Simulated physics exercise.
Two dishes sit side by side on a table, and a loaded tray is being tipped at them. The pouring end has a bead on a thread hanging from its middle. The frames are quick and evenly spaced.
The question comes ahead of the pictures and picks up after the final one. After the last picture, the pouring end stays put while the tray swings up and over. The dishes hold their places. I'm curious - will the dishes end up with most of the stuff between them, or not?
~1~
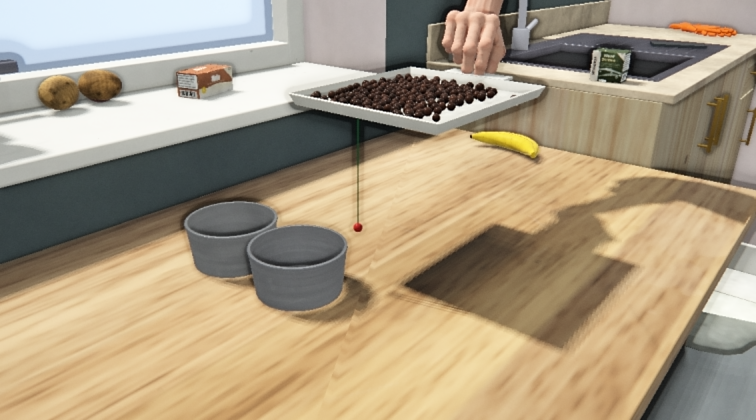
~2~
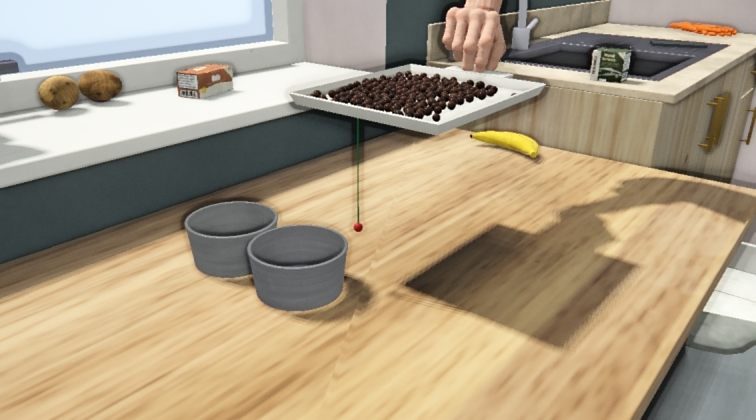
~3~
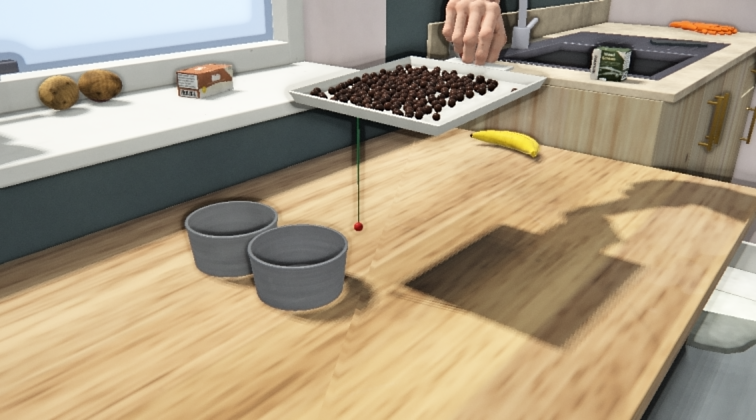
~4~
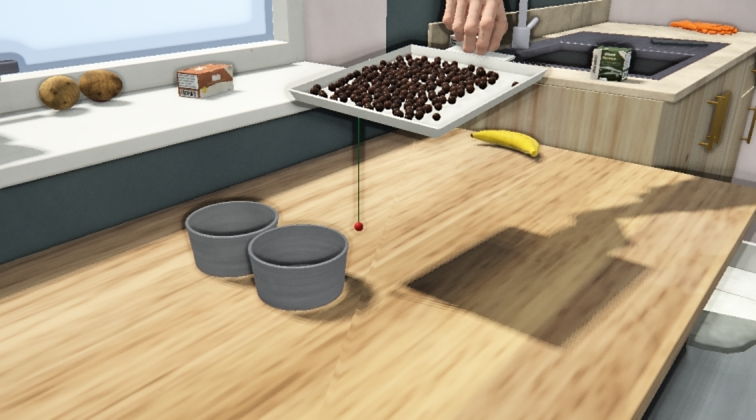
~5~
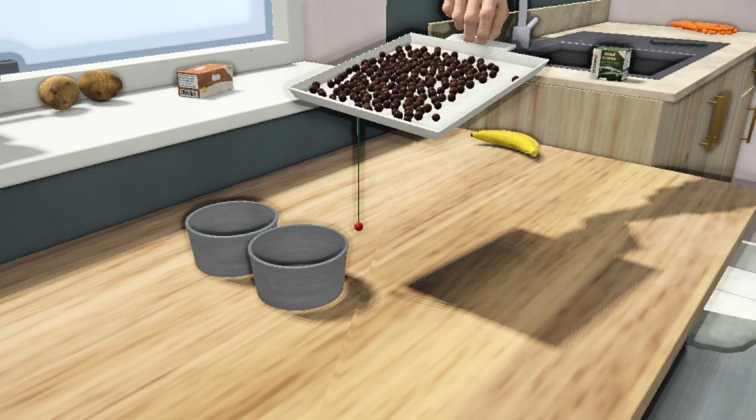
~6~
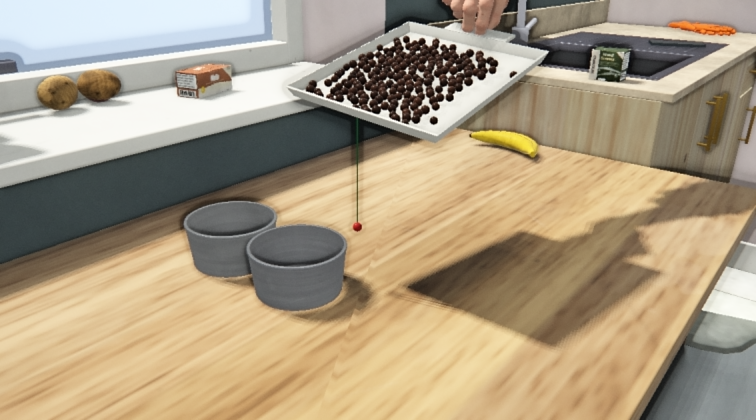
The dishes will keep a minor share of it.
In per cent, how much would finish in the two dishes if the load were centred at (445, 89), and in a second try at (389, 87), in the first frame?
You'd get 0 % the first time and 10 % the second.
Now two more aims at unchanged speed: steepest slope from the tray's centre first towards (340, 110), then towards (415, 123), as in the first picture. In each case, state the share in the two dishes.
80 % then 0 %, roughly.
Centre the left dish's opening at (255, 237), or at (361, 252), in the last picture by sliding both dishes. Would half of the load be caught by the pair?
For the two places in order: A minority share, a majority share.
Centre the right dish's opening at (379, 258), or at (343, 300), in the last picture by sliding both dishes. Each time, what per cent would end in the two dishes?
Near 50 % and 0 %.
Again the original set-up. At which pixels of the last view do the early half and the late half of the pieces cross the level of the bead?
I'd say around (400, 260) at first, then around (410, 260).
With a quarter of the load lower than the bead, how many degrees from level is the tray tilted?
That happens at around 60°.
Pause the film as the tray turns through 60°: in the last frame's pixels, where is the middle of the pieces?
Somewhere about (399, 165).
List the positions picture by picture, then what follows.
In the first frame, corners of the pouring end at (295, 93) and (437, 122), level; middle of the load at (405, 94), chocolate balls; left dish at (197, 250); right dish at (263, 281); bead on its thread at (358, 228).
In the second frame, corners of the pouring end at (296, 93) and (437, 122), level; middle of the load at (405, 92).
In the third frame, corners of the pouring end at (295, 91) and (437, 123), tipped barely, lowest at the right corner; middle of the load at (405, 88).
In the fourth frame, corners of the pouring end at (295, 89) and (437, 126), tipped a little, lowest at the right corner; middle of the load at (405, 83).
In the fifth frame, corners of the pouring end at (295, 87) and (437, 128), tipped a little, lowest at the right corner; middle of the load at (405, 78).
In the sixth frame, corners of the pouring end at (293, 85) and (435, 131), tipped a little, lowest at the right corner; middle of the load at (402, 74), nearly all on the move; left dish at (196, 250); right dish at (262, 280).
Soon after the last picture, tray tipped steeply; about half on the tray; a stray few in the right dish; about a quarter outside both; about a quarter in the air.
A little later, tray tipped right over; a small part in the right dish; nearly all outside both; a stray few in the air.
Later still, tray tipped past a quarter turn; a small part in the right dish; nearly all outside both.
By the end, tray tipped past a quarter turn; a small part in the right dish; none in the left dish; nearly all outside both.
